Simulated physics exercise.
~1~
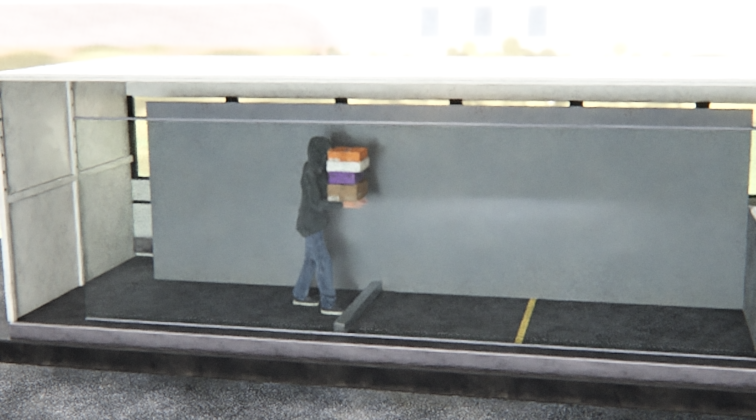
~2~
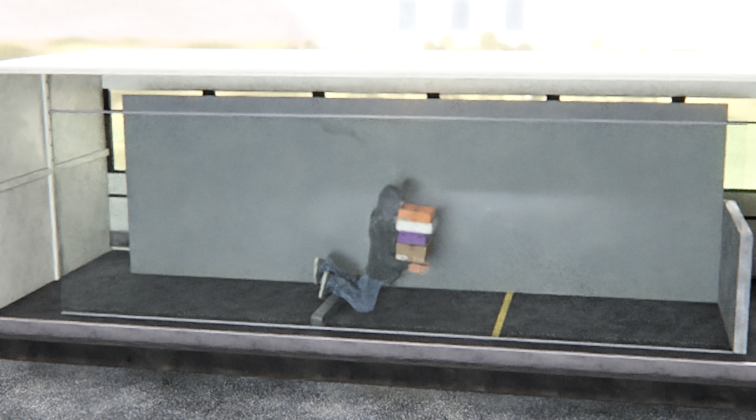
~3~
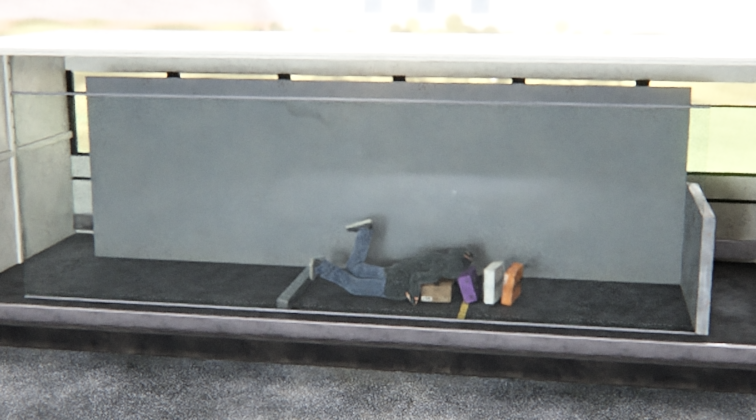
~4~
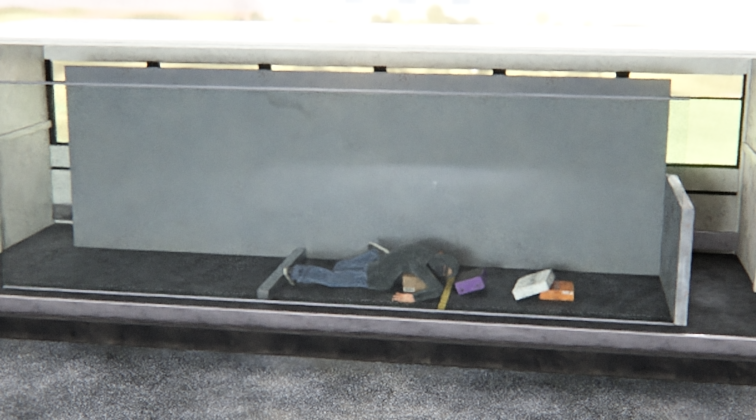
A person in a dark hooded top and jeans, holding a stack of boxes, toppled forward over a low rail and landed face down; the brown box stayed short of the yellow line, while the purple, white and orange ones ended up past it.
